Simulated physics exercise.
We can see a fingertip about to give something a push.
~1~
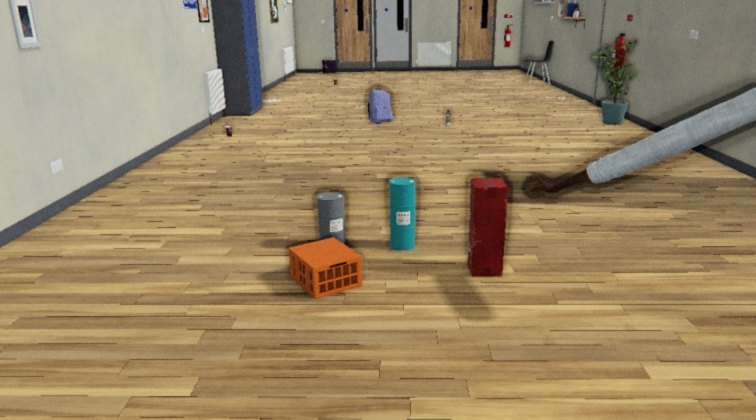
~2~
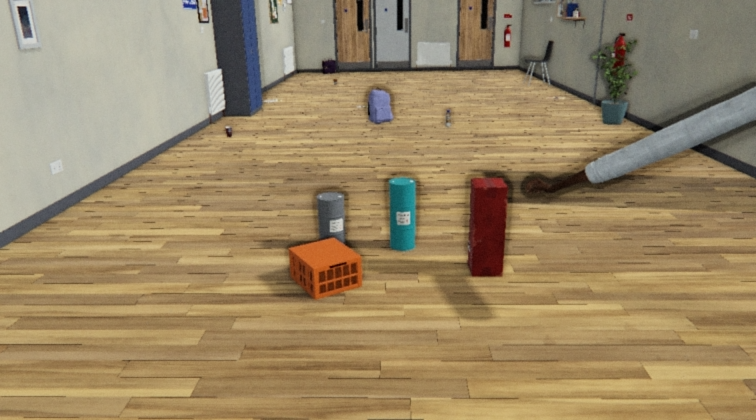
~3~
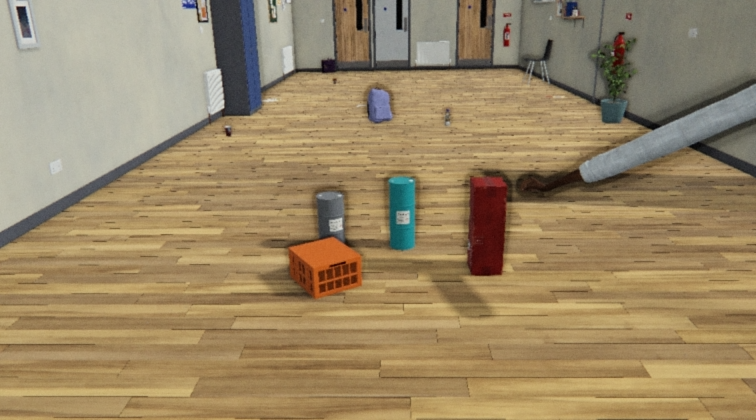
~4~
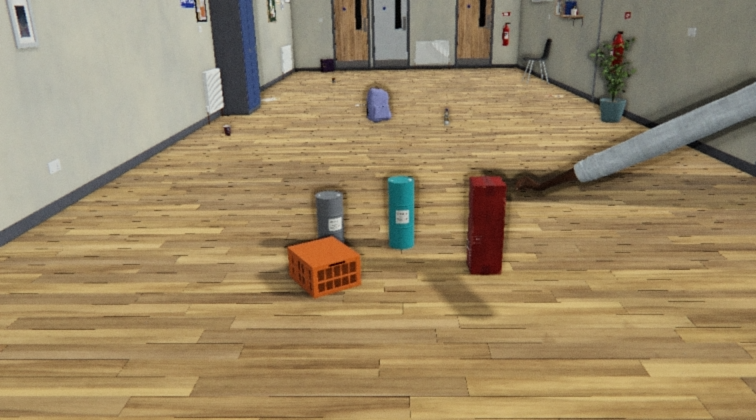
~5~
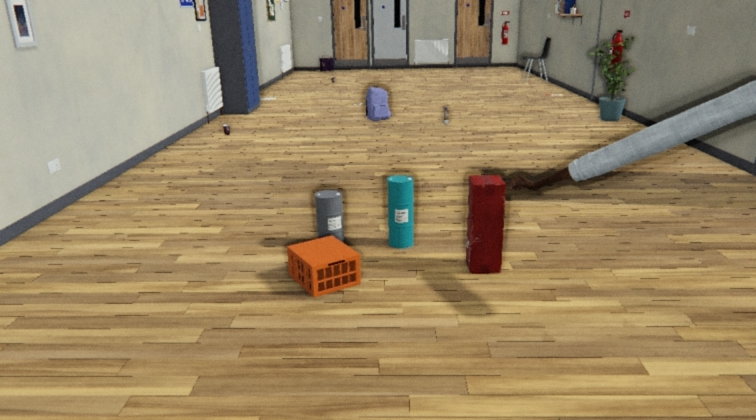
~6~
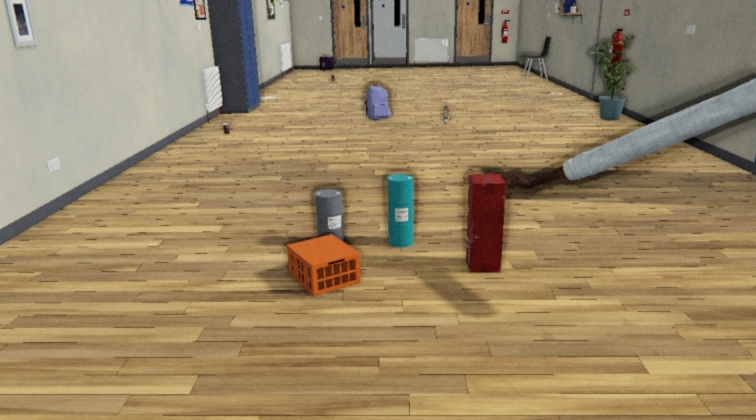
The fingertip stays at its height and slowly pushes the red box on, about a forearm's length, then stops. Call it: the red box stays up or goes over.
Goes over.
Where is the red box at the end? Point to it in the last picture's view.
At about (419, 253).
Then, 0.50 s later than the last frame, red box tilted by 11° near (476, 222).
Then, 1.20 s later than the last frame, red box tilted by 35° near (455, 224).
Then, 1.40 s later than the last frame, red box tilted by 66° near (433, 237).
Then, 1.50 s later than the last frame, red box on its side near (421, 253).
When it is over, lying over on the floor, red box. End places, in pixels of the last picture, red box near (419, 253).
